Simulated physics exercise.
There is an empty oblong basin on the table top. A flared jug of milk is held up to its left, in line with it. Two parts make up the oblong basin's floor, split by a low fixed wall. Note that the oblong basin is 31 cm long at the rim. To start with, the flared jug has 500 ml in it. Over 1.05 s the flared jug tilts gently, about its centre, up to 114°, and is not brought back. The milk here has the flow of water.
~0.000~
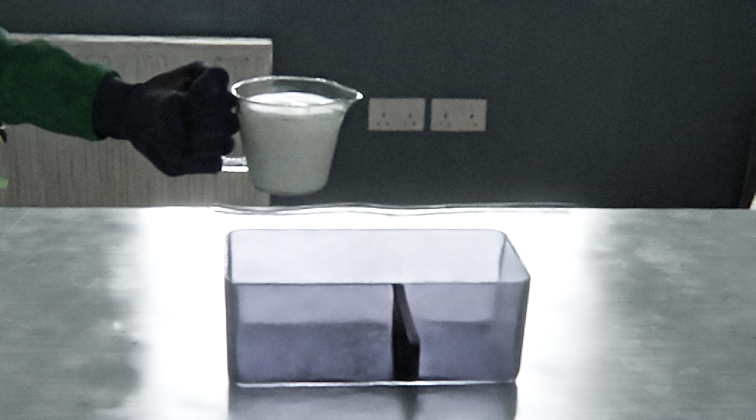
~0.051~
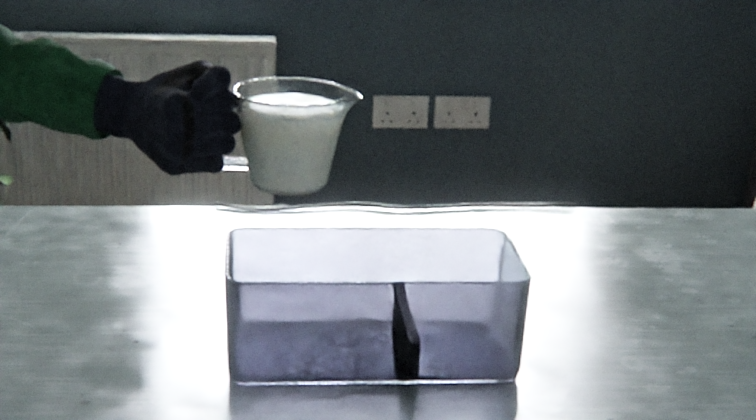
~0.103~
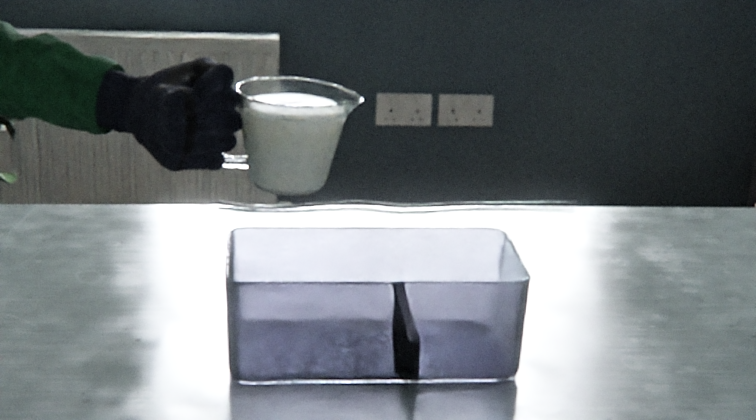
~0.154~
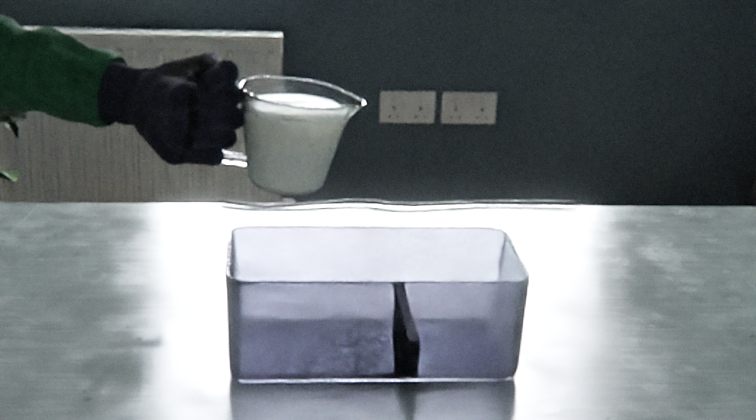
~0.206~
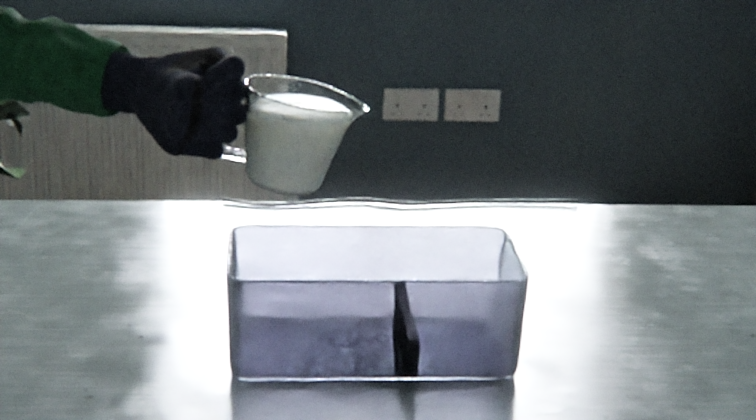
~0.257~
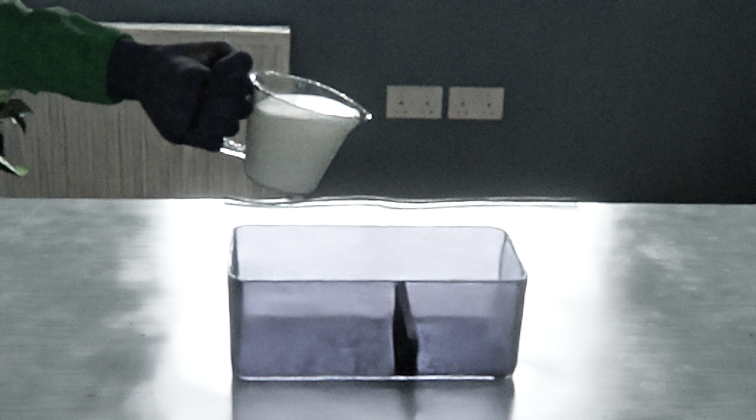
The video shows a gloved hand holding a clear jug of white liquid above an empty rectangular container with a dark divider on a shiny table, then gradually tilting the jug slightly to the right.
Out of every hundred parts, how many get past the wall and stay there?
About 44 out of 100.
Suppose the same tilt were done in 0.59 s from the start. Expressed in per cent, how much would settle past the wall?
Roughly 25 %.
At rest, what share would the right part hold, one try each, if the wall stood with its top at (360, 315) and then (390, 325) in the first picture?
First try about 90 %, second try about 70 %.
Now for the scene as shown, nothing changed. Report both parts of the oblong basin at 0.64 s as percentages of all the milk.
Around 2 on the left and around 18 on the right.
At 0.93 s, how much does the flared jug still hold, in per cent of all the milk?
4 %.
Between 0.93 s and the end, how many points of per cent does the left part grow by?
Close to 8% of the whole.
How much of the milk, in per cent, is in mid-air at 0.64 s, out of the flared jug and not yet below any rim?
Some 26 % is the figure.
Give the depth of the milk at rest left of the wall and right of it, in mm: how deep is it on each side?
The left side settles near 10 mm and the right side near 14 mm.
Then, 0.64 s in, the tilt is 77° and 54 per cent is still to pour, 2 is left of the wall and 18 right of it.
Then, 0.93 s in, the tilt is 110° and 4 per cent is still to pour, 47 is left of the wall and 43 right of it.
Then, 1.23 s in, the tilt is 114° and 0 per cent is still to pour, 55 is left of the wall and 44 right of it.
Then, 1.55 s in, the tilt is 114° and 0 per cent is still to pour, 55 is left of the wall and 44 right of it.
Finally, 55 per cent lies left of the wall, 44 right of it and 1 outside.
